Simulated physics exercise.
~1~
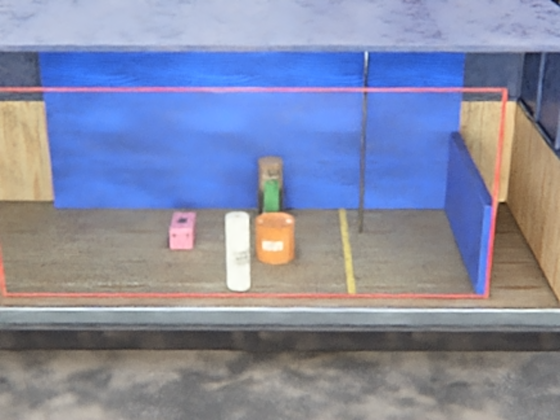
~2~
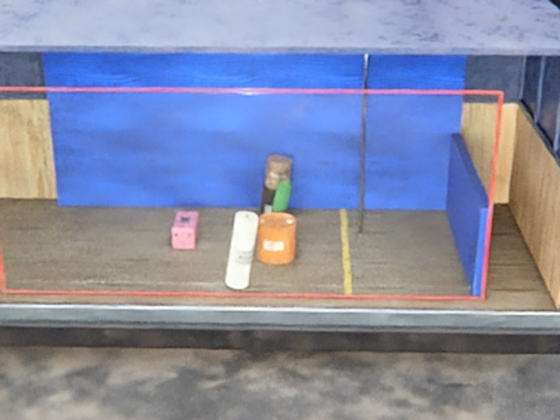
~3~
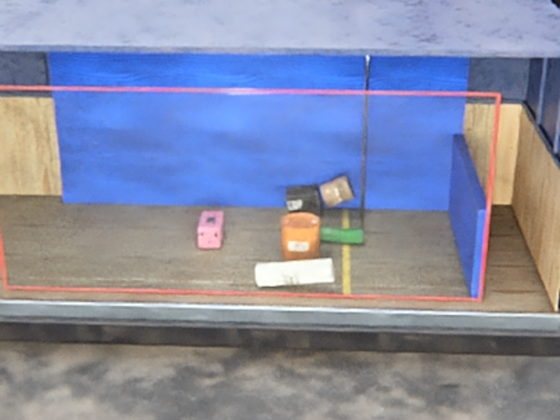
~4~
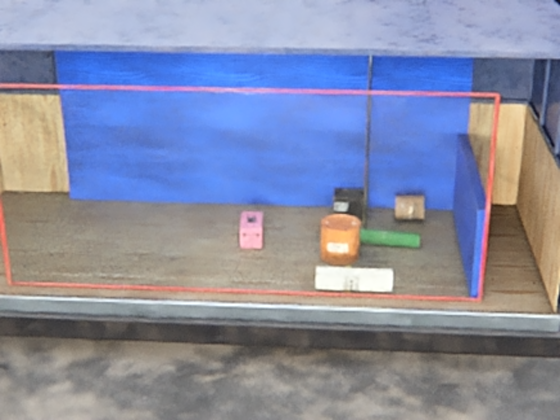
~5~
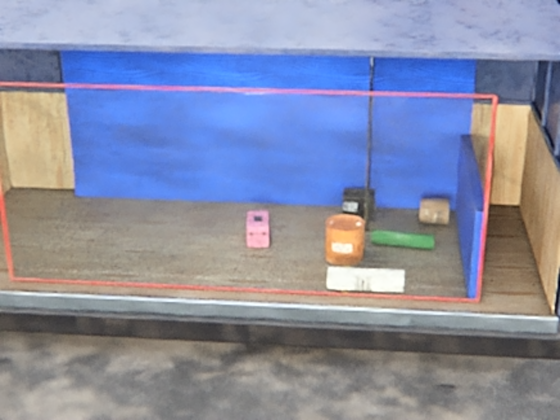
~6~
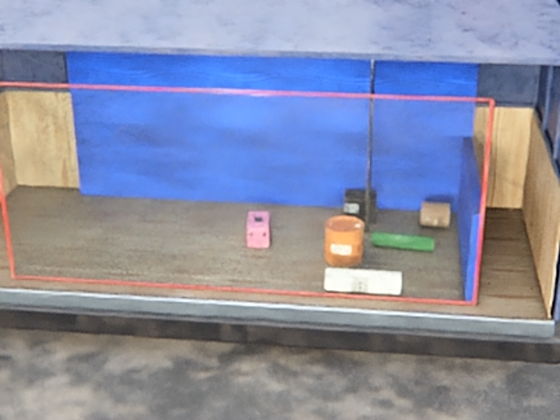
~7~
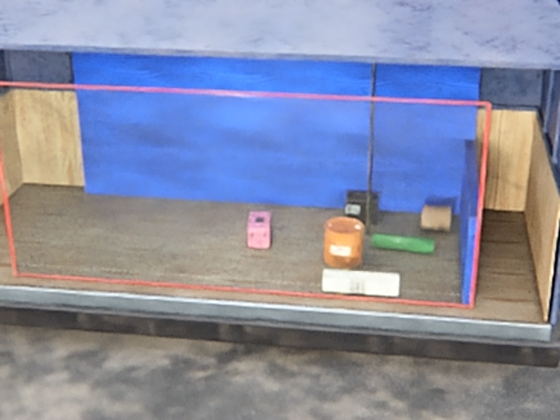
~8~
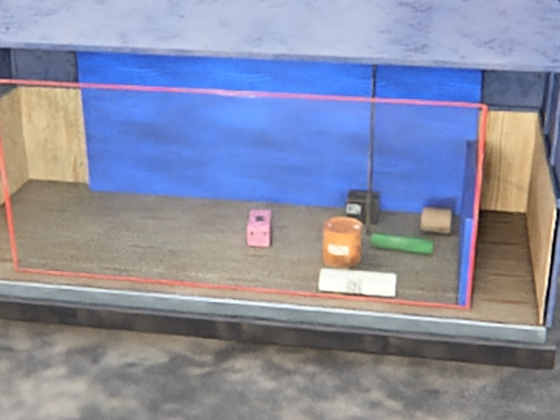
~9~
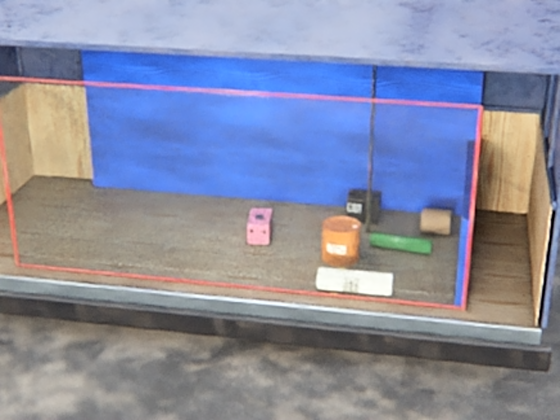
The orange drum and other items slide right as two rolls topple past the yellow line.
